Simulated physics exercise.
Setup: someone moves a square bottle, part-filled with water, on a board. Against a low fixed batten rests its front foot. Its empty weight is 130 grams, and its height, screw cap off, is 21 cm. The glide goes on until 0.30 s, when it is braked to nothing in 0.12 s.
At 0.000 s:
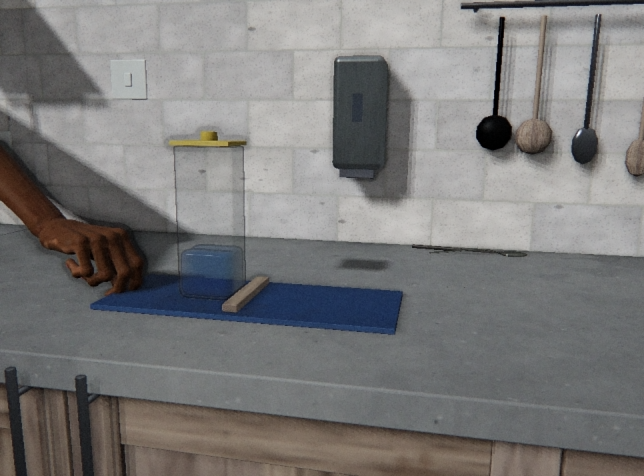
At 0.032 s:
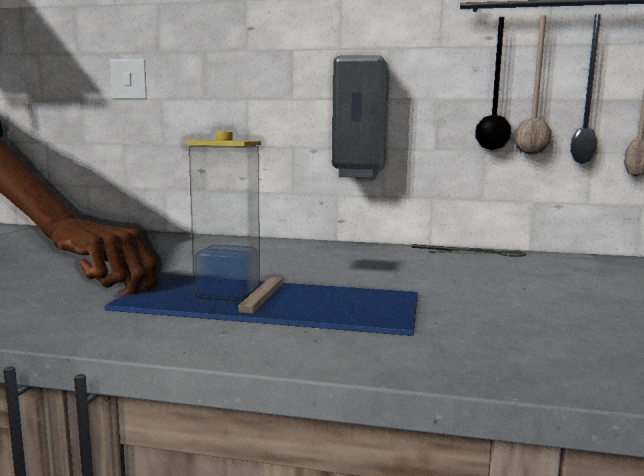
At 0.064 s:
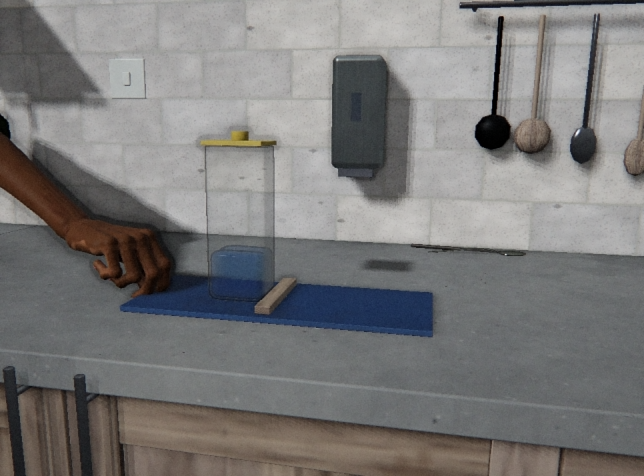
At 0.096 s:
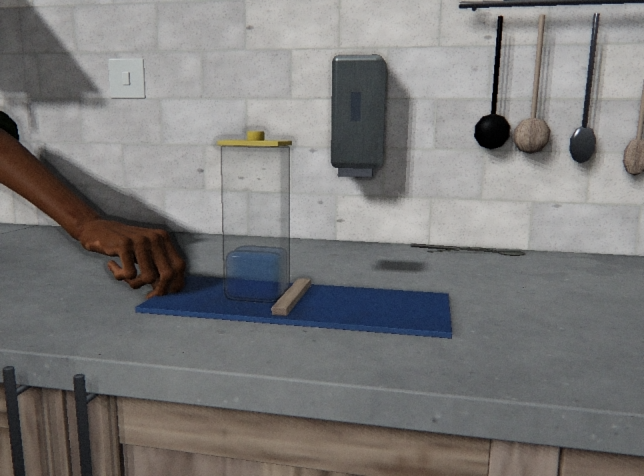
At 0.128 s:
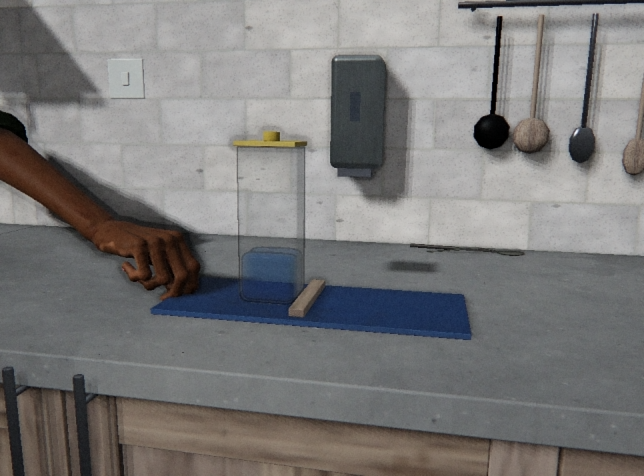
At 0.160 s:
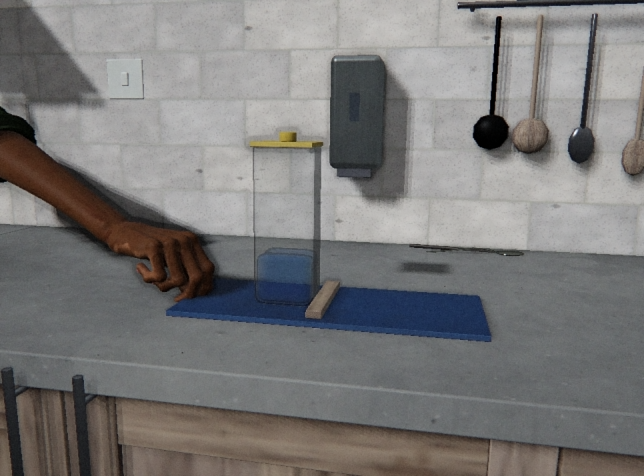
On a grey kitchen counter, a hand slides a blue board to the right, carrying a clear yellow-topped container and wooden strip.
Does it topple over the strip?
The square bottle remains upright.
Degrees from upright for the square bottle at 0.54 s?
Tilt: Around 0 degrees.
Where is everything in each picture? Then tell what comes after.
In the first frame, 0.0 cm from the start; square bottle, level (189, 247) left, (239, 250) right, rim (237, 149).
In the second frame, 2.2 cm from the start; square bottle, level (204, 248) left, (254, 251) right.
In the third frame, 4.5 cm from the start; square bottle, level (218, 249) left, (269, 252) right.
In the fourth frame, 6.7 cm from the start; square bottle, level (233, 249) left, (284, 252) right.
In the fifth frame, 9.0 cm from the start; square bottle, level (249, 250) left, (300, 253) right.
In the sixth frame, 11.2 cm from the start; square bottle, level (263, 251) left, (316, 255) right.
After 0.42 s the board moves at 0.00 m/s; the square bottle stands where it began.
After 0.54 s the square bottle stands where it began.
After 0.70 s the square bottle stands where it began.
After 0.92 s the square bottle stands where it began.
In the end the square bottle stands where it began.
